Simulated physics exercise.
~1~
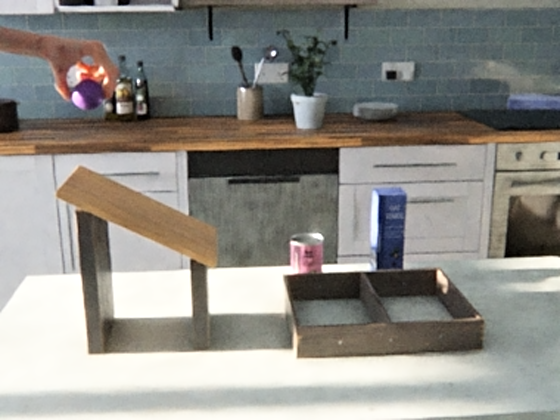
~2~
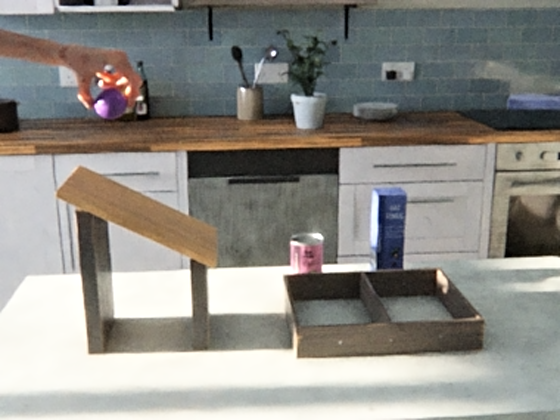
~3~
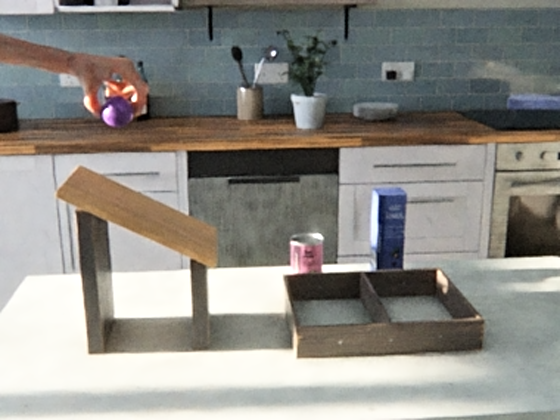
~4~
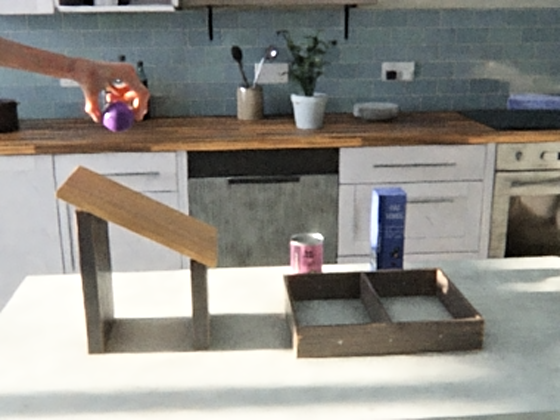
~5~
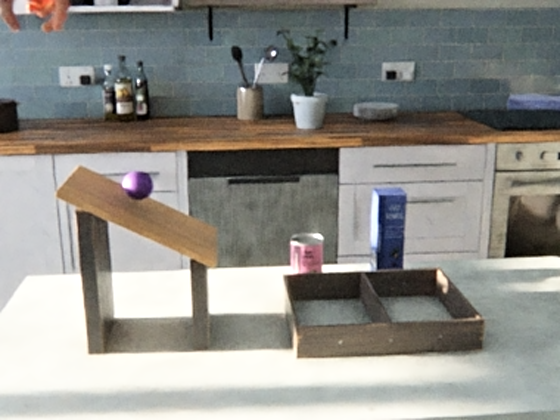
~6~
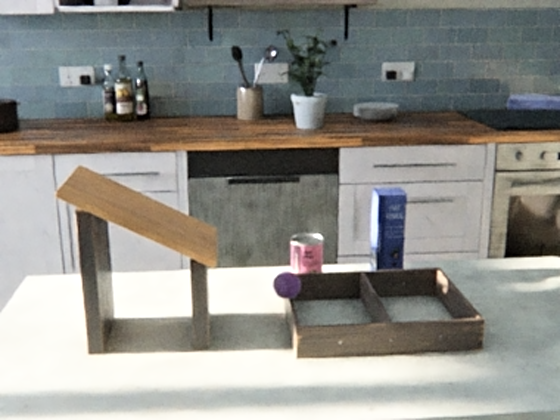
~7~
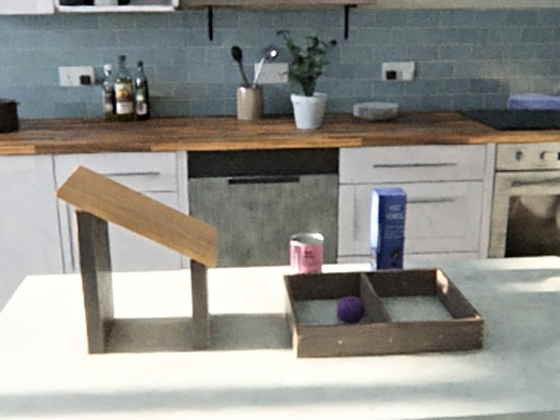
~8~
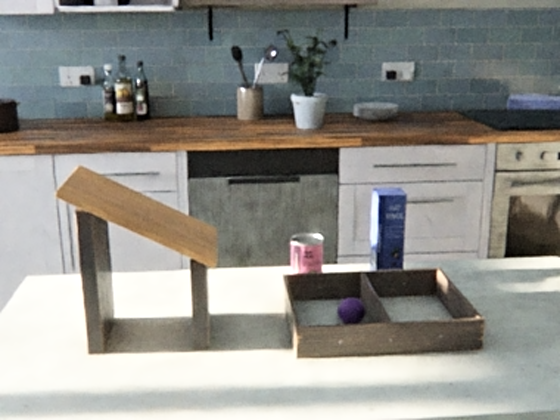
Hand releasing a purple onion above a slanted wooden board, the onion rolling down rightward and settling in the tray's nearer bay.
